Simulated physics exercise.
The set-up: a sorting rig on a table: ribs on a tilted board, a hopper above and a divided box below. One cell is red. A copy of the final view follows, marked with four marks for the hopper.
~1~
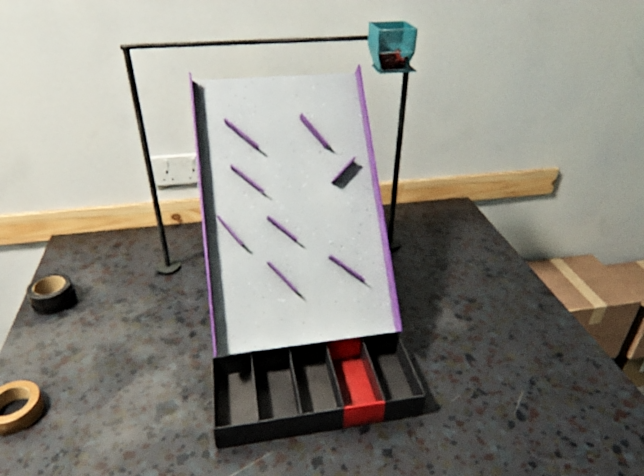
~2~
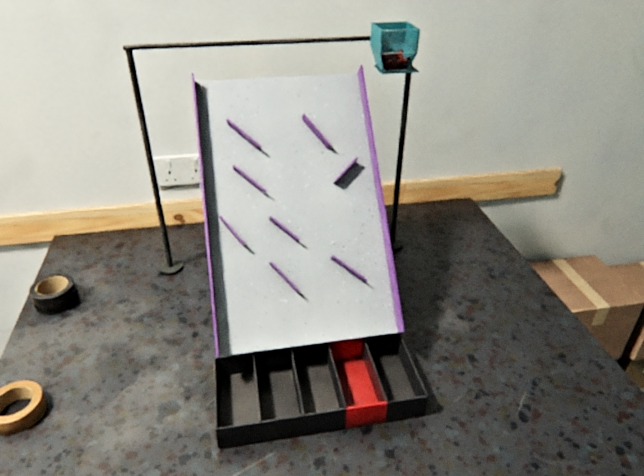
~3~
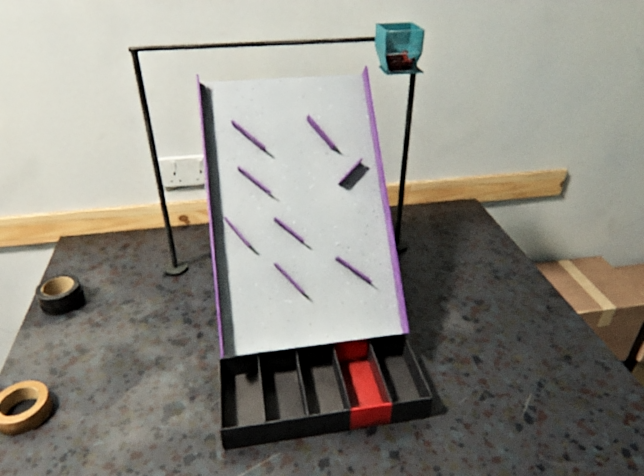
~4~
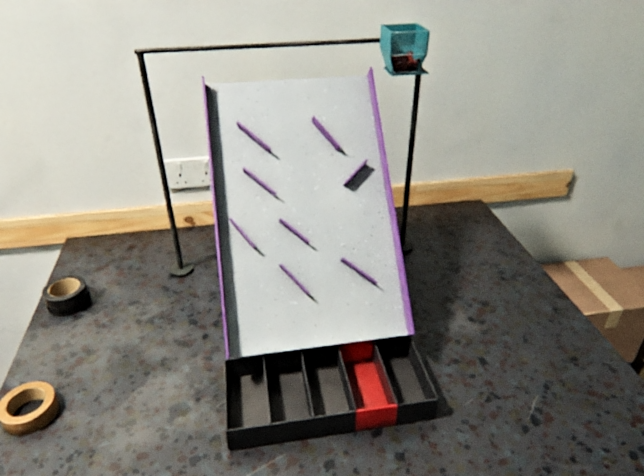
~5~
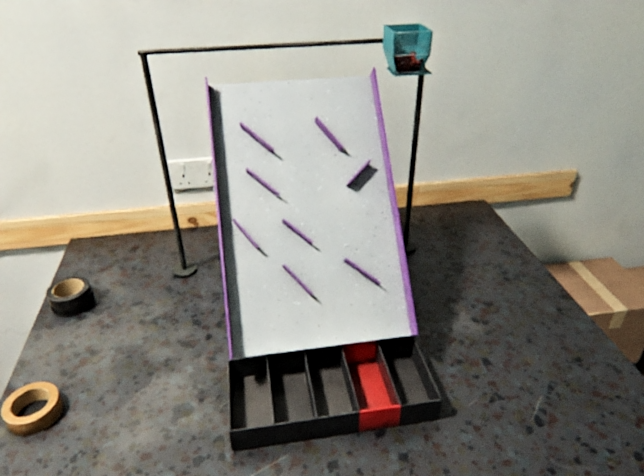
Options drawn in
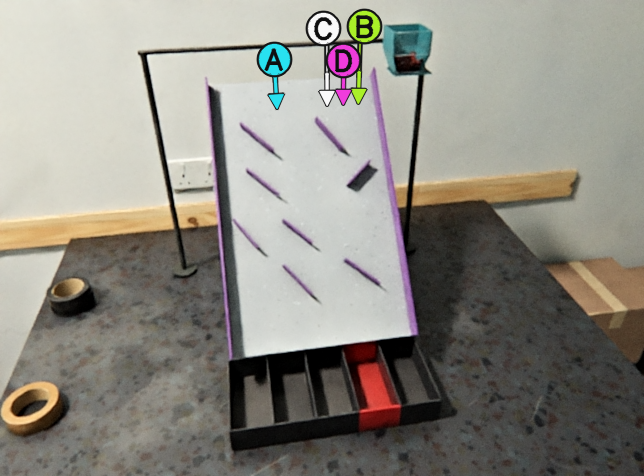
Tilted white board with purple ribs standing above a divided black box with one red cell, the view shifting slightly, nothing else moving.
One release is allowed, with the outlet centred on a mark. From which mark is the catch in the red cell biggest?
Mark A does it best.
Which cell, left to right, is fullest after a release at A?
The fourth from the left.
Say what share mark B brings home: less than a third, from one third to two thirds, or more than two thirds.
Mark B gives less than a third.
On the marked copy, mark A meets the board at (276, 103); mark B meets the board at (358, 98); mark C meets the board at (327, 100); mark D meets the board at (343, 99).
Choosing A, the larger part in the red cell, roughly a quarter in other cells.
Choosing B, about a tenth in the red cell, the larger part in other cells, just a few held on the board, about a tenth outside the box.
Choosing C, about a tenth in the red cell, the larger part in other cells.
Choosing D, roughly a quarter in the red cell, the larger part in other cells, just a few outside the box.
